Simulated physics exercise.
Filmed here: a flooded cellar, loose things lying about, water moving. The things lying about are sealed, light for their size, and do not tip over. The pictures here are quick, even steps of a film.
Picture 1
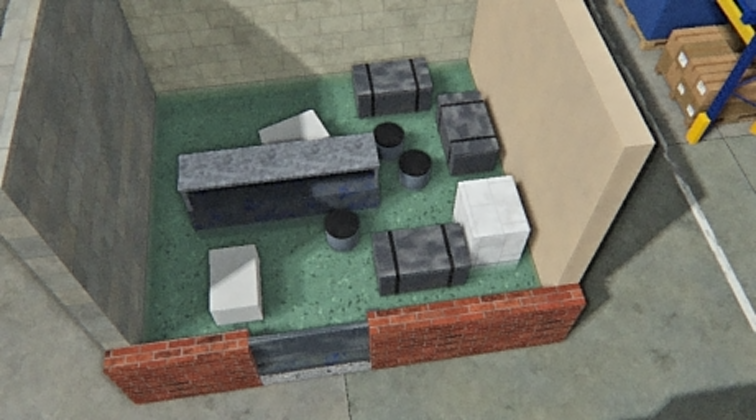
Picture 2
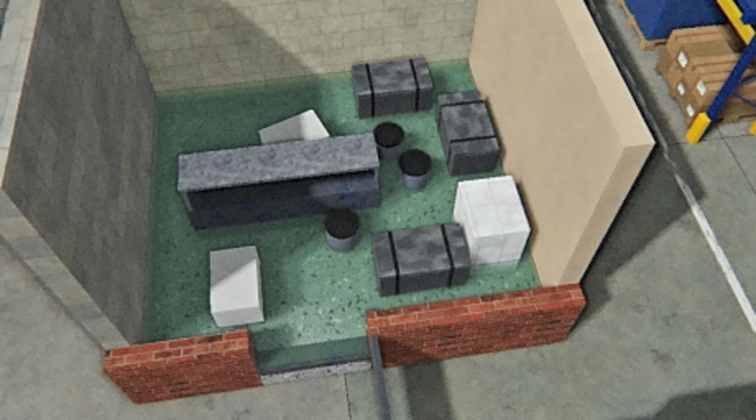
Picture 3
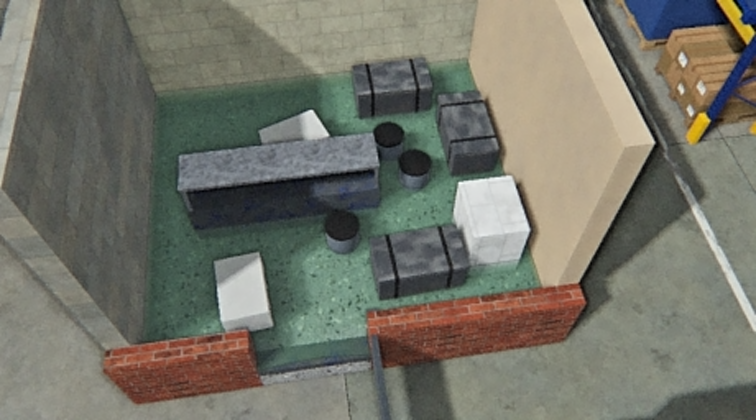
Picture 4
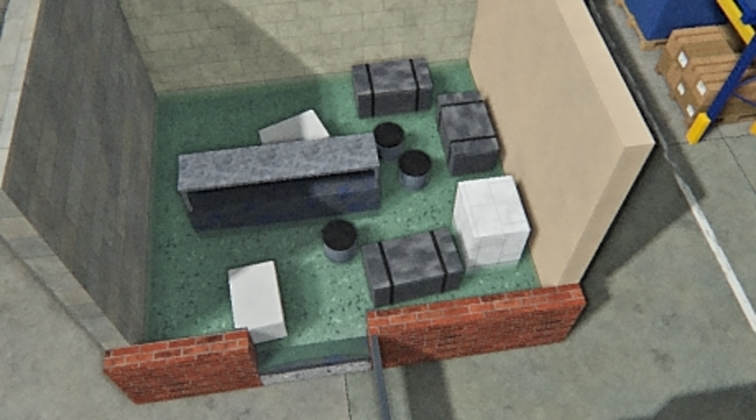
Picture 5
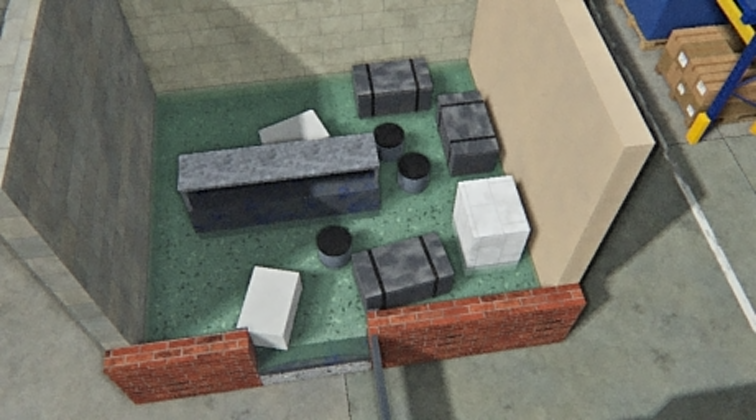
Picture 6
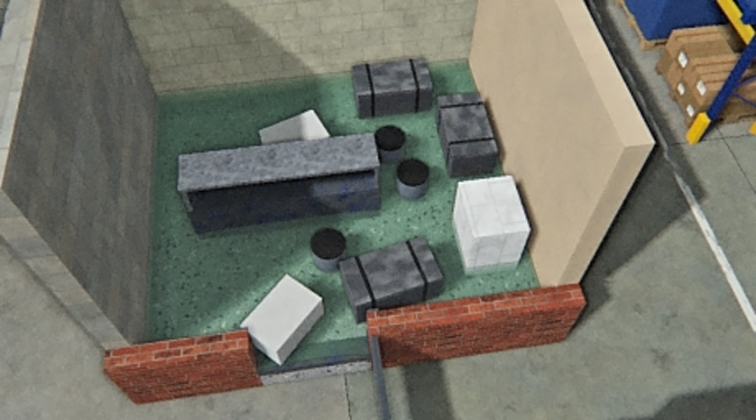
A white crate drifted slowly right and toward the opening in the low brick wall after its dark gate swung open, then a gray trunk and a small drum beside it slid slightly left.
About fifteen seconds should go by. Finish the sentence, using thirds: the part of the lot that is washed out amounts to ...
The part of the lot that is washed out amounts to one to two thirds.
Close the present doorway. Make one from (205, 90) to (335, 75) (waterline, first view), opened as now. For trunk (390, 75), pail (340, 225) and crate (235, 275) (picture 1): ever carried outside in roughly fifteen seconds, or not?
Ordered result: Exited / retained / retained.
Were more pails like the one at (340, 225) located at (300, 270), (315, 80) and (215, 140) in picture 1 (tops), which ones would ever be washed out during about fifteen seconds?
Exits, remains, exits.
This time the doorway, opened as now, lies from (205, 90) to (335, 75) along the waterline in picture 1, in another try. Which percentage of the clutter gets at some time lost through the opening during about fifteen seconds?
My figure is 60 in a hundred.
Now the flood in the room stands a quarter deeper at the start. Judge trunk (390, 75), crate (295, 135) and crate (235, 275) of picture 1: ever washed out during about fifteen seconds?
Taking them in order: Remains in the room; remains in the room; leaves the room.
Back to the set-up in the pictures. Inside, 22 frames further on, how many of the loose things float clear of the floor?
In total, 3.
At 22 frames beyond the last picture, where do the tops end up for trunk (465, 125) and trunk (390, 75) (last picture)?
Expect the tops close to (427, 172) and (416, 114).
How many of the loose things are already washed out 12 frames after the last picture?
By my count it is 4.
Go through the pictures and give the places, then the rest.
In the first picture, a crate at (233, 277), afloat; a trunk at (421, 249) floats; 0 of 8 have shifted.
In the second picture, a crate at (234, 278) floats; a trunk at (421, 249), afloat; 0 of 8 have shifted.
In the third picture, a crate at (241, 286) floats, close to its start; a trunk at (419, 252), afloat; 1 of 8 have shifted.
In the fourth picture, a crate at (255, 295) floats, close to its start; a trunk at (412, 257) floats, close to its start; 3 of 8 have shifted.
In the fifth picture, a crate at (269, 300) floats, a stride from its start; a trunk at (403, 264), afloat, close to its start; 3 of 8 have shifted.
In the sixth picture, a crate at (282, 312), afloat, a stride from its start; a trunk at (391, 270) floats, a stride from its start; 4 of 8 have shifted.
A moment on, 1 of 8 are out; 7 afloat.
Next, 4 of 8 are out; 4 afloat.
Later, 5 of 8 are out; 3 afloat.
In the end, 5 of 8 are out; 3 afloat.
